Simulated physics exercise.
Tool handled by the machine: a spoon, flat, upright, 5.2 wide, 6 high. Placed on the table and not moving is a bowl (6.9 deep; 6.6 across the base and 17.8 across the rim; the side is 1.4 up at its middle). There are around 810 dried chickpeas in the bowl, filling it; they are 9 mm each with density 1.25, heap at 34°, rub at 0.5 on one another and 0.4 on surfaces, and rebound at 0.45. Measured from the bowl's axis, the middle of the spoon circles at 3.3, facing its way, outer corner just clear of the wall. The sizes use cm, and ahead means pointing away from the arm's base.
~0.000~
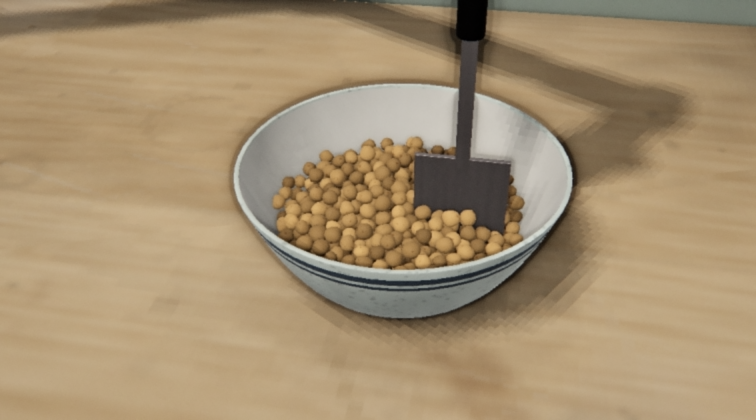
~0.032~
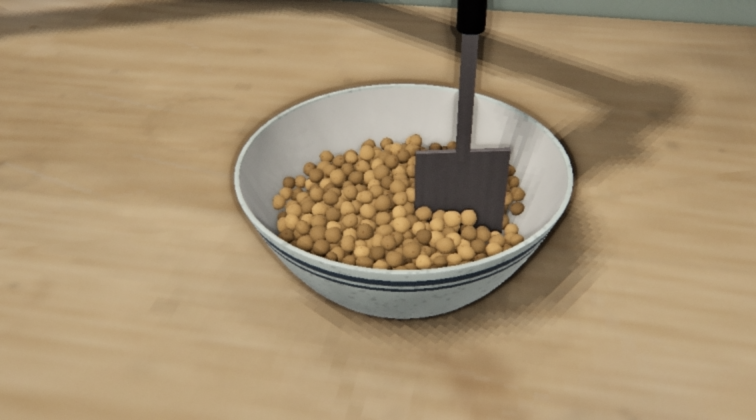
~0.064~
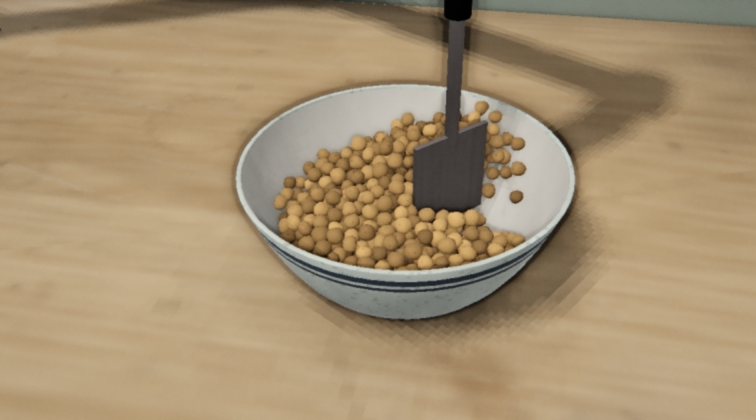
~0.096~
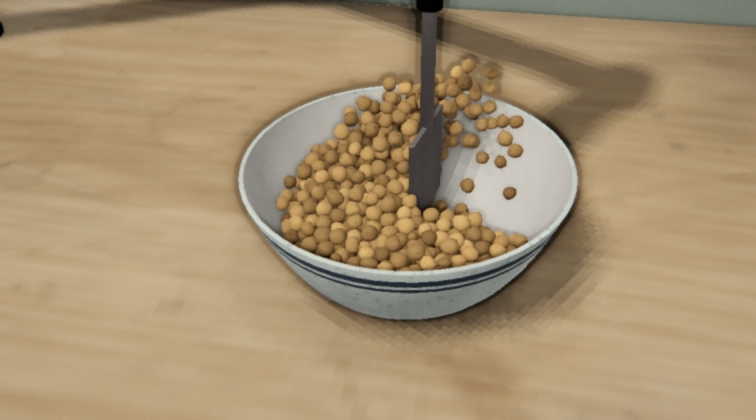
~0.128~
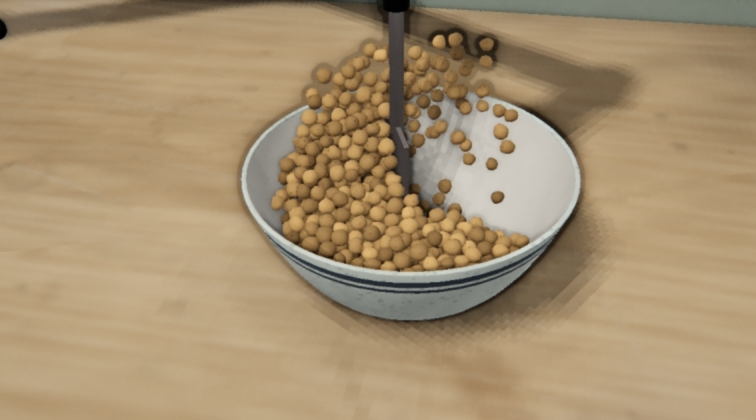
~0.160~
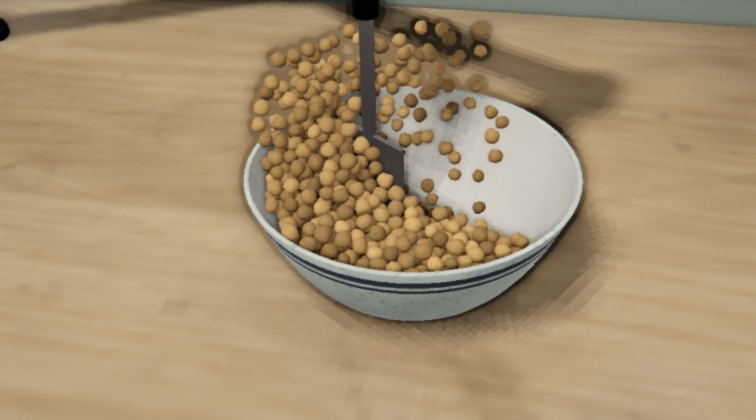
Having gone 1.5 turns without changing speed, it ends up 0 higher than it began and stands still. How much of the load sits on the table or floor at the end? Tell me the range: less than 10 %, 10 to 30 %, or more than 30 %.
It falls in the range more than 30 %.
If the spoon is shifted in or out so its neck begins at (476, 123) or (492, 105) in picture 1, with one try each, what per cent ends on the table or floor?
I'd put it at around 50 and 35 percent.
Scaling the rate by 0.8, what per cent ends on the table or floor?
30 %.
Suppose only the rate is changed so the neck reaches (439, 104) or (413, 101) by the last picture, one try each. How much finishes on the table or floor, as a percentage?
Roughly 15 and 25 percent, in that order.
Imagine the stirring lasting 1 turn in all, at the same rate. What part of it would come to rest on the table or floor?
It would be near 35 per cent.
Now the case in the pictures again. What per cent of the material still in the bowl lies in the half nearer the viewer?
I'd say around 55 per cent.
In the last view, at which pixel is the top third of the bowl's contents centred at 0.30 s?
That third sits centred at about (462, 232).
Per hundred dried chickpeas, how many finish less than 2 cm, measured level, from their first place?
Around 0 in a hundred, roughly.
By 0.30 s, 295° round, highest piece 13 above the table; 608 in the bowl, 64 on the table or floor, 135 in flight or on the tool.
By 0.45 s, 85° round, highest piece 10 above the table; 517 in the bowl, 240 on the table or floor, 50 in flight or on the tool.
By 0.72 s, 180° round, highest piece 6 above the table; 462 in the bowl, 342 on the table or floor, 3 in flight or on the tool.
By 1.42 s, 180° round, highest piece 6 above the table; 462 in the bowl, 345 on the table or floor.
Final count, 462 in the bowl, 345 on the table or floor. That is 43 % on the table or floor.
